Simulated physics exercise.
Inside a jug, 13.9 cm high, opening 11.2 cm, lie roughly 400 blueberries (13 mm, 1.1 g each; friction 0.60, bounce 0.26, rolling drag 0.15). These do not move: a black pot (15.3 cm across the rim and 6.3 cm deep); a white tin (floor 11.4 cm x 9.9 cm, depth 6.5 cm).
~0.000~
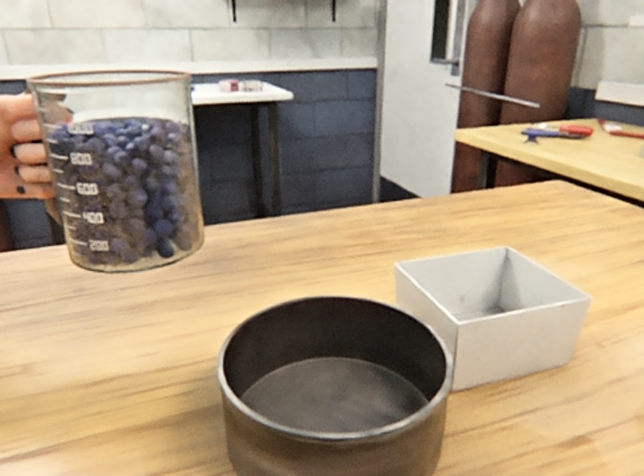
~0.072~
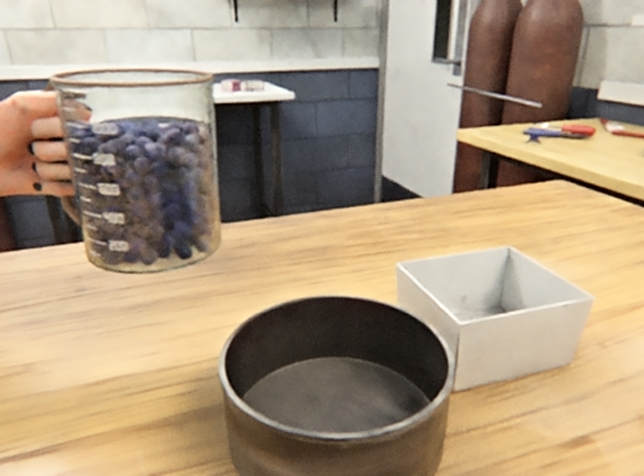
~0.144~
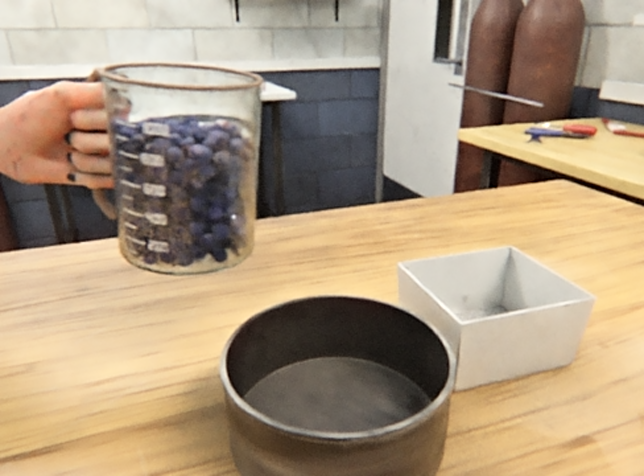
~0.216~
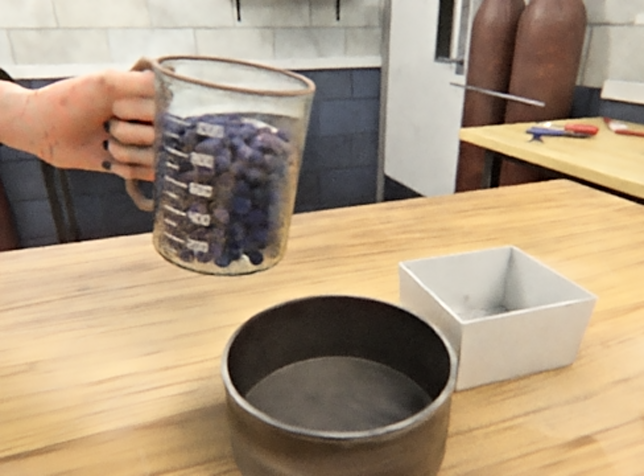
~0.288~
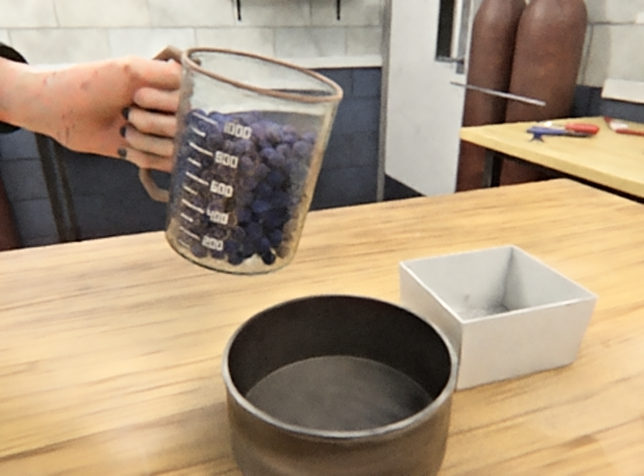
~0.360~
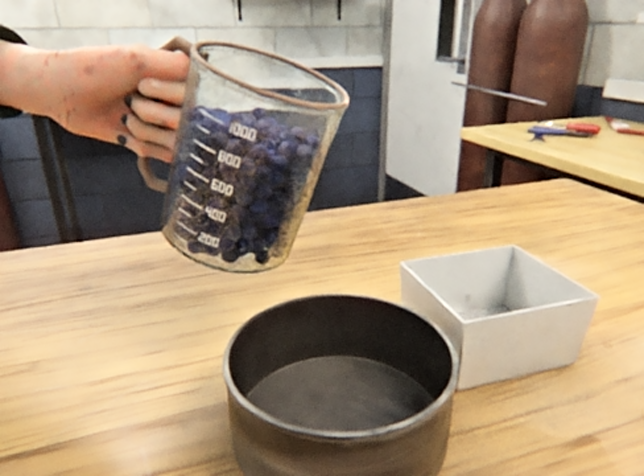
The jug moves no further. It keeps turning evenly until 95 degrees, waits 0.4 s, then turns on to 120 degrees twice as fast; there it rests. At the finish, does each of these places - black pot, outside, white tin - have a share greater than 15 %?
Black pot greater, outside greater, white tin not greater.
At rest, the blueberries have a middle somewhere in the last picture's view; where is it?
Around (375, 362).
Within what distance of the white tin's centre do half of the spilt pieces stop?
10 cm.
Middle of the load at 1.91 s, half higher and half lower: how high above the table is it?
16 centimetres or so.
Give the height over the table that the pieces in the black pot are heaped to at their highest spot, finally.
I'd say close to 6.0 cm.
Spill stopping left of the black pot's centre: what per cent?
Some 0 per cent.
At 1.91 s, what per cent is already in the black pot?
It's close to 10 in a hundred by then.
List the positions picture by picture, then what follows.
Jug at (119, 116); tilt 0 degrees; moved 0.0 cm; lip at (175, 79); top of the load at (105, 125); black pot at (334, 351); white tin at (487, 279), in the first picture.
Jug at (141, 117); tilt 1 degrees; moved 1.5 cm; lip at (200, 81); top of the load at (137, 125), in the second picture.
Jug at (186, 120); tilt 6 degrees; moved 4.9 cm; low side front right; lip at (252, 85); top of the load at (193, 124), in the third picture.
Jug at (232, 122); tilt 11 degrees; moved 8.3 cm; low side front right; lip at (307, 91); top of the load at (168, 119), in the fourth picture.
Jug at (255, 123); tilt 16 degrees; moved 9.9 cm; low side front right; lip at (335, 98); top of the load at (200, 116), in the fifth picture.
Jug at (258, 125); tilt 21 degrees; moved 9.9 cm; low side front right; lip at (342, 105); top of the load at (196, 113); black pot at (340, 349); white tin at (493, 278). It turns about 70 degrees a second, in the sixth picture.
Then, at 0.96 s, tilt 62 degrees; jug 100 %; middle of all pieces near (241, 154).
Then, at 1.45 s, tilt 94 degrees; jug 100 %; middle of all pieces near (258, 152).
Then, at 1.91 s, tilt 95 degrees; jug 80 %, black pot 10 %, outside 5 %; middle of all pieces near (282, 195).
Then, at 2.35 s, tilt 120 degrees; jug 35 %, black pot 30 %, outside 20 %, in the air 15 %; middle of all pieces near (345, 282).
By 3.5 s all is still; jug 0 %, white tin 0 %, black pot 55 %, outside 45 %.
